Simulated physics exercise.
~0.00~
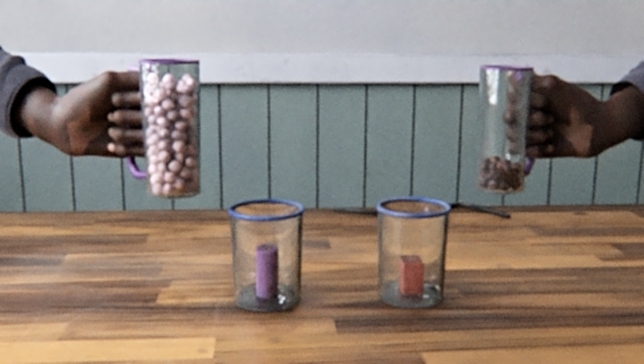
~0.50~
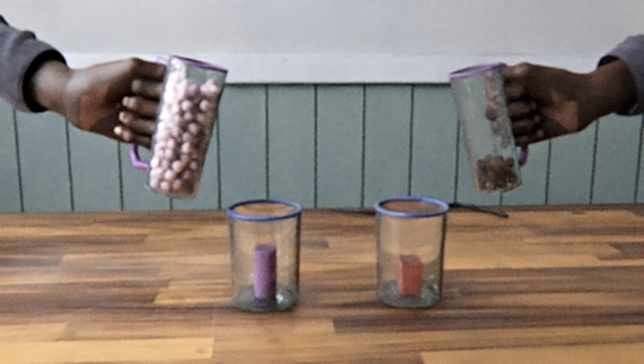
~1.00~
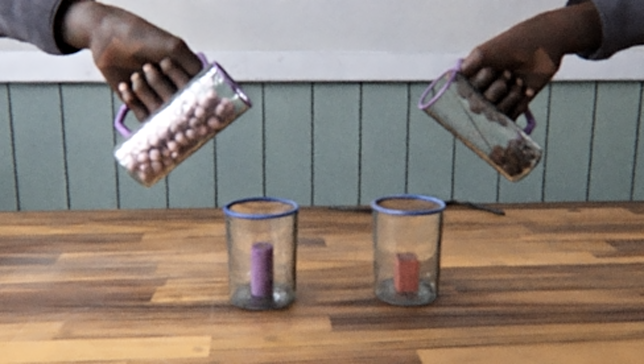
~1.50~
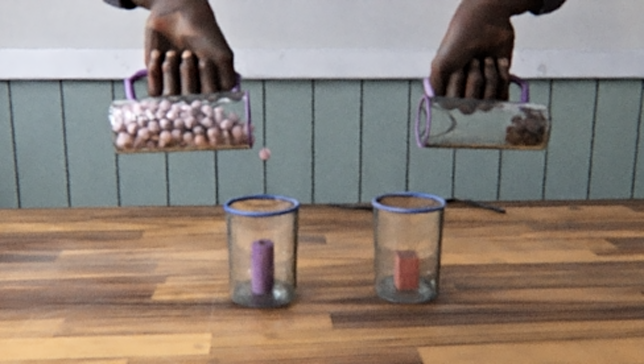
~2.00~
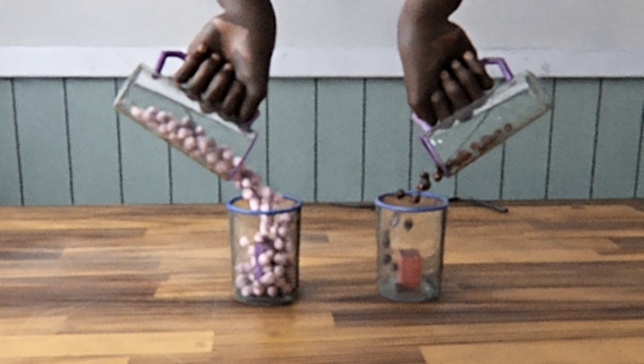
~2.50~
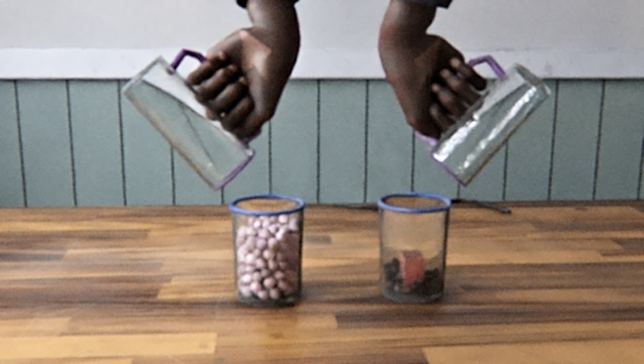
Two hands tipping cups of pale and dark pieces into glasses, covering the purple block but leaving the red one showing.
